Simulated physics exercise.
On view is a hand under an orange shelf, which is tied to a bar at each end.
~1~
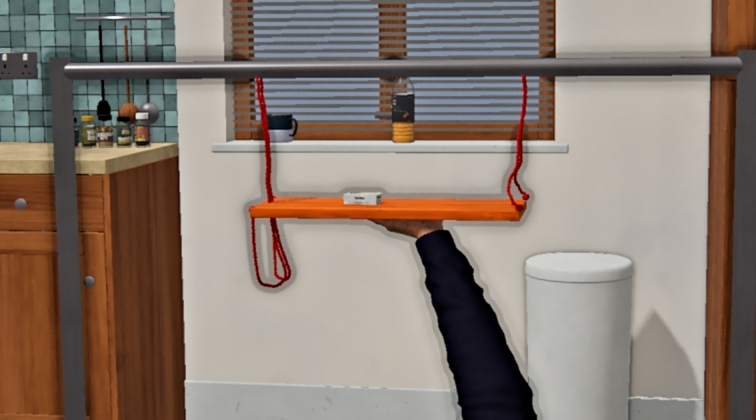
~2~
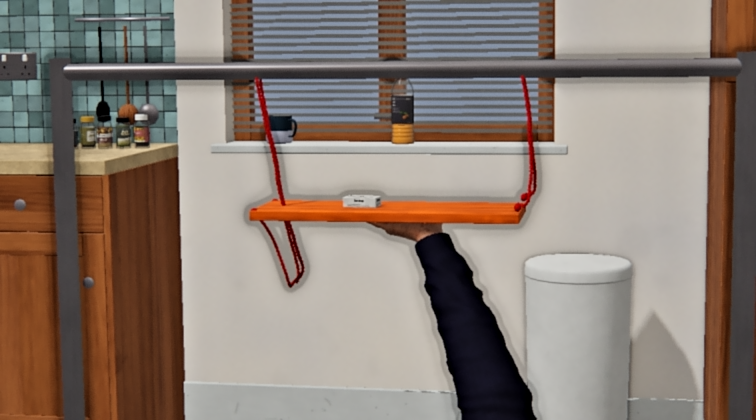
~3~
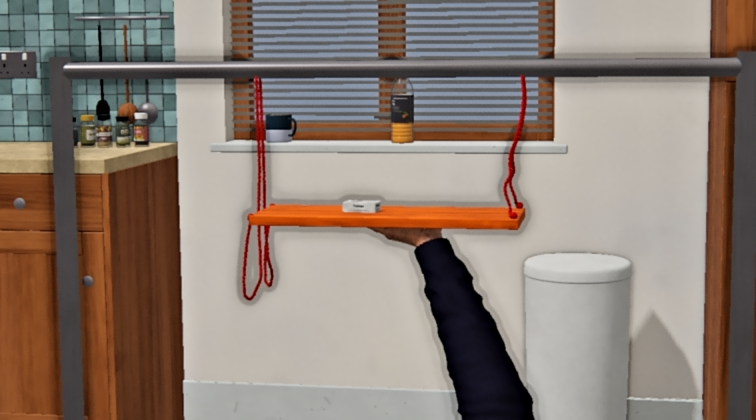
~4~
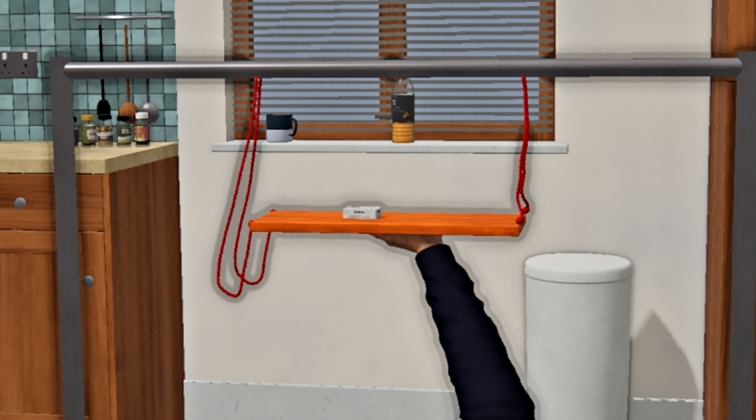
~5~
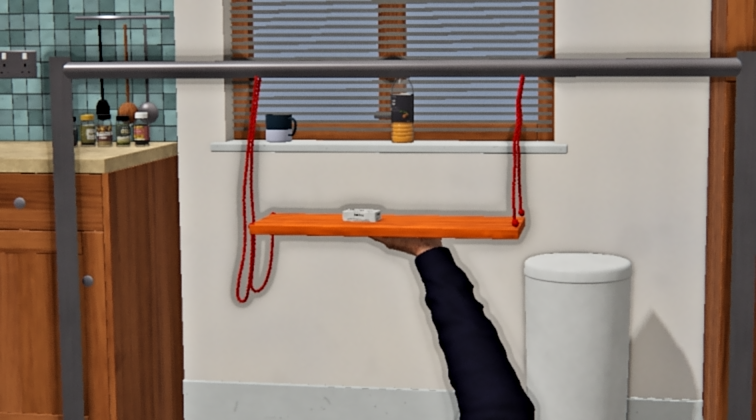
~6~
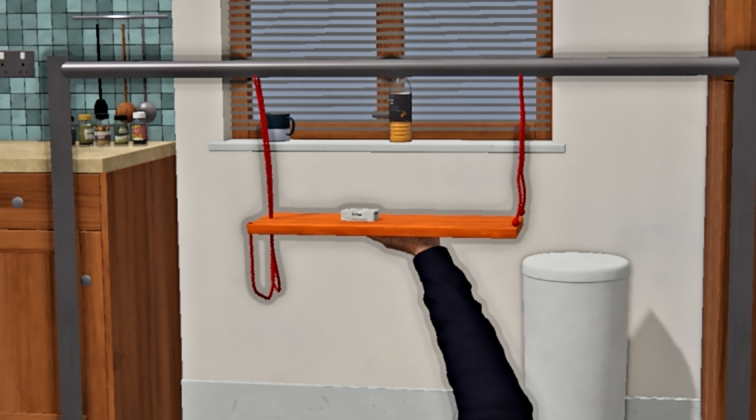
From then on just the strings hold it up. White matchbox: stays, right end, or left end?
Left end.
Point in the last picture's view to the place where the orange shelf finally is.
Resting point: Around (418, 306).
Then, 0.78 s later than the last view, board tipped 21° down to the left; matchbox falling.
Then, 1.40 s later than the last view, board tipped 31° down to the left; matchbox on the floor.
Finally, board tipped 38° down to the left; matchbox on the floor. The white matchbox slides off to the left.
